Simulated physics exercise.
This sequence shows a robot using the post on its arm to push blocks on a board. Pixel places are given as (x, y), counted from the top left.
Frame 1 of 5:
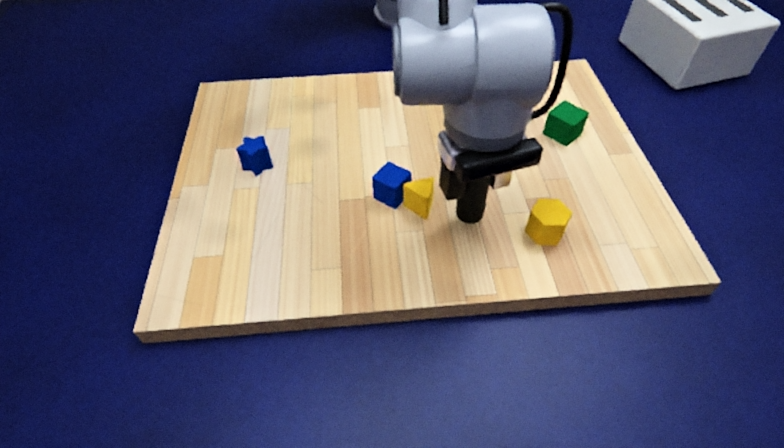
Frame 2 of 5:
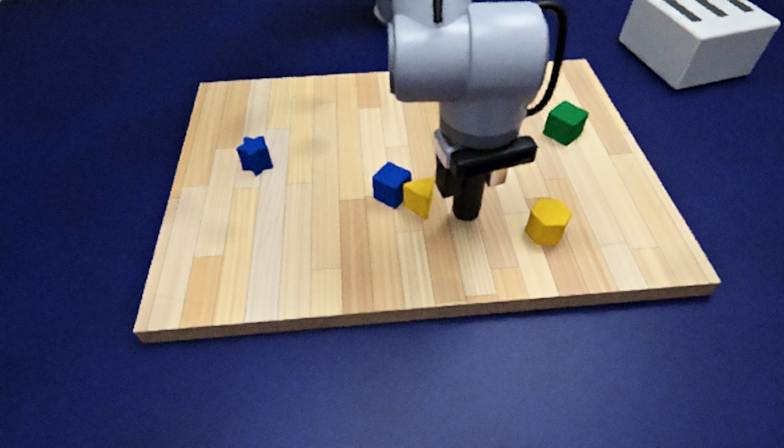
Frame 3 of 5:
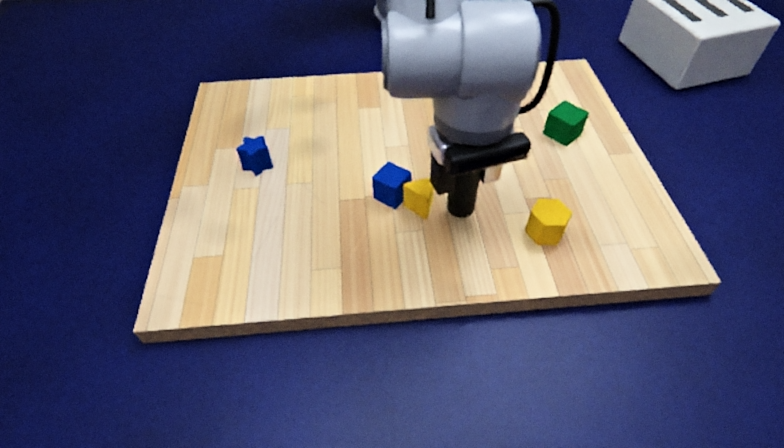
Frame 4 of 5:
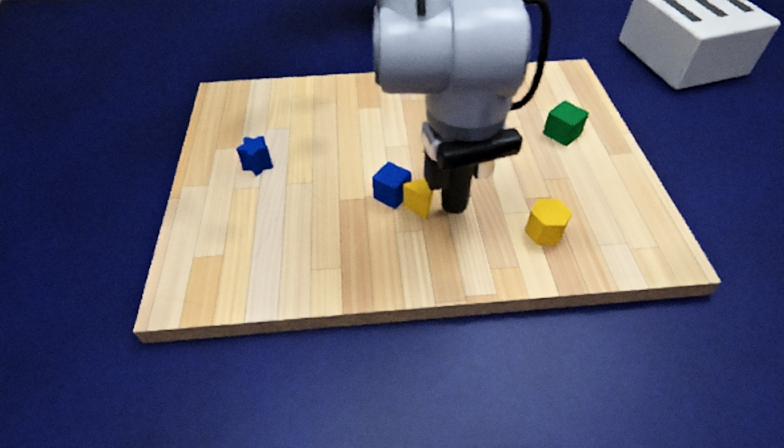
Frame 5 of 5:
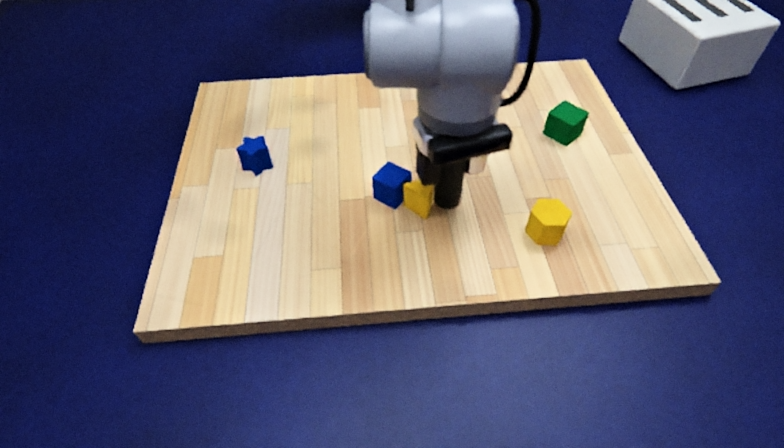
A robot arm with a black post moved slowly left across a wooden board toward a yellow triangular block beside a blue one, while all the blocks stayed where they were.
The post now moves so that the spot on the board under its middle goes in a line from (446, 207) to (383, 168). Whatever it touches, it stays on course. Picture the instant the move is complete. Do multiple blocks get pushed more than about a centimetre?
Yes, it checks out.
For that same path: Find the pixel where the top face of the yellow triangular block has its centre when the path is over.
Located at (400, 182).
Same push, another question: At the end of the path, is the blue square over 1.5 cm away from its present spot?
I believe so.
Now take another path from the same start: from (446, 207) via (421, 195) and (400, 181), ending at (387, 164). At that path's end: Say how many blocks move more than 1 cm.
Going by the path, two of them shift by more than about 1 cm.
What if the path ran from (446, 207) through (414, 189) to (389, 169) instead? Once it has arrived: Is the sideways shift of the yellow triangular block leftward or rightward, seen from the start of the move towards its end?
Left.
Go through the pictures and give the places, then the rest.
Post's lower end at (469, 214); blue square at (392, 174); yellow triangular block at (422, 186), in the first frame.
Post at (466, 211); blocks still, in the second frame.
Post at (461, 208); blocks still, in the third frame.
Post at (454, 205); blocks still, in the fourth frame.
Post at (447, 200); blue square at (392, 174); yellow triangular block at (422, 186), in the fifth frame.
What follows on the original path. One third of the way, post at (424, 186); blue square at (386, 173); yellow triangular block at (406, 183), turned 40° anticlockwise.
Two thirds of the way, post at (403, 173); blue square at (377, 173), turned 15° anticlockwise; yellow triangular block at (400, 182), turned 55° anticlockwise.
At the end, post at (383, 160); blue square at (377, 173), turned 15° anticlockwise; yellow triangular block at (400, 182), turned 55° anticlockwise.
